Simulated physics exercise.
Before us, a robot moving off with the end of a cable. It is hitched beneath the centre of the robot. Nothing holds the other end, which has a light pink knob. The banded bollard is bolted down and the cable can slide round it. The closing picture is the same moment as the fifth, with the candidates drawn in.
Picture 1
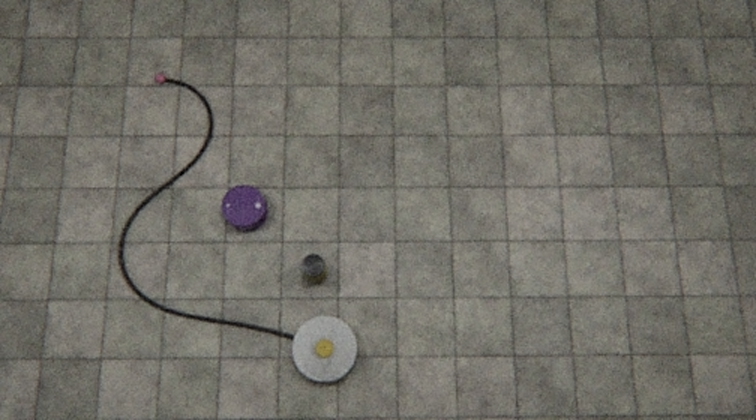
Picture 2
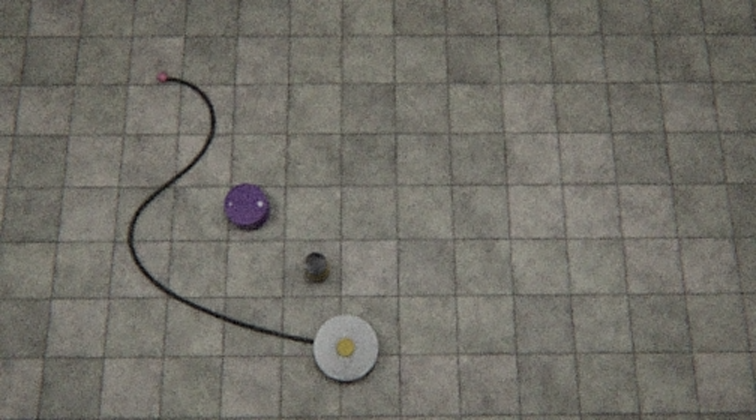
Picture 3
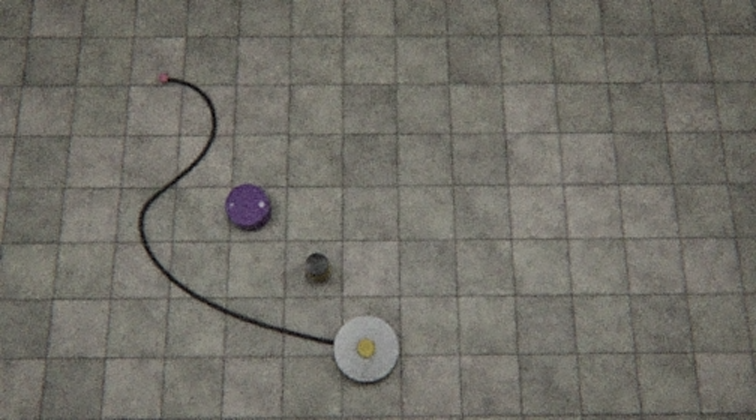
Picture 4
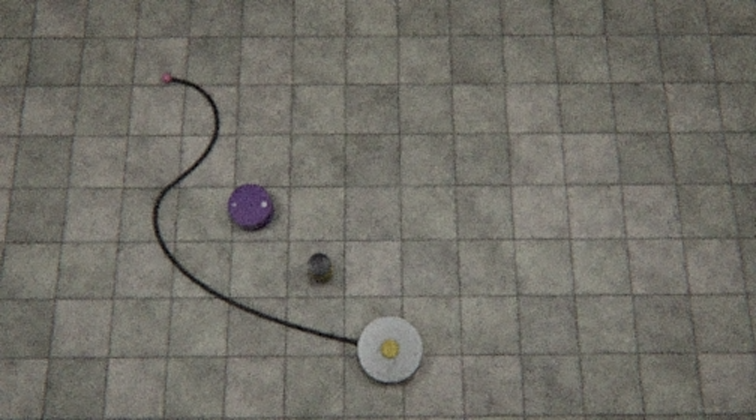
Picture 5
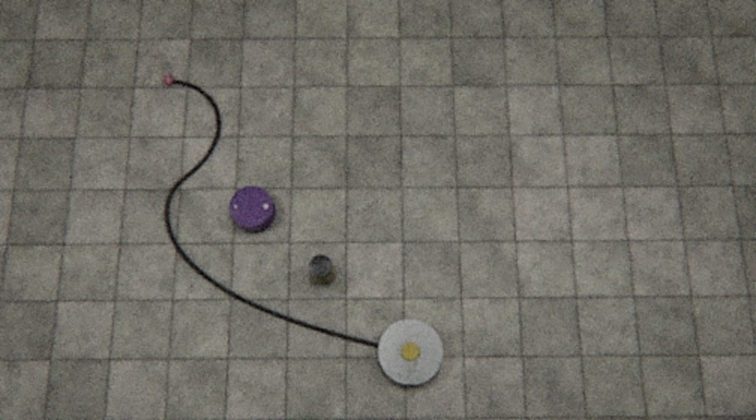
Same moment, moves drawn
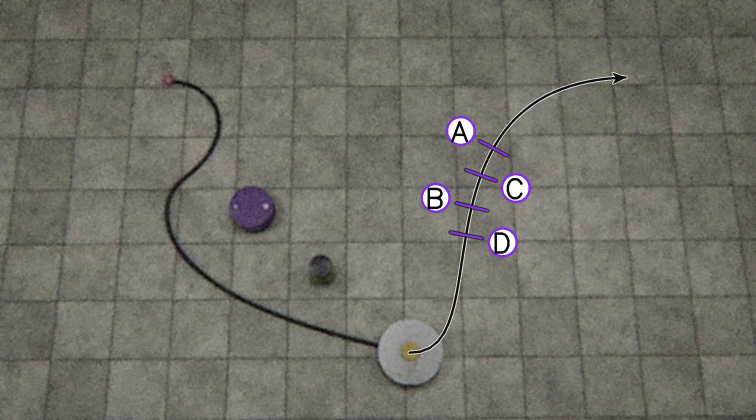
On a grey tiled floor, a round pale robot moving right, drawing a curved black cable past a purple tub and small bollard.
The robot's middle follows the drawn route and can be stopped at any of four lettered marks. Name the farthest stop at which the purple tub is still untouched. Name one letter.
Up to mark B.
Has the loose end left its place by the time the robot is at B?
No.
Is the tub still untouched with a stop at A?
No.
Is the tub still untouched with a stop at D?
Yes.
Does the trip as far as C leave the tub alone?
For that mark, no.
On the marked copy, A at (493, 148); B at (472, 207); C at (481, 175); D at (466, 235); the route from (410, 353) via (483, 171) to (626, 78).
Following B. Soon after the start, robot (453, 313), middle of the cable (217, 258), free end (168, 80).
Later, robot (464, 253), middle of the cable (228, 257), free end (168, 80).
In the end, robot (473, 204), middle of the cable (254, 251), free end (168, 80); only the bollard has been touched, if anything.
As for the rest, A brings the cable against the tub; C brings the cable against the tub; D is safe but short.
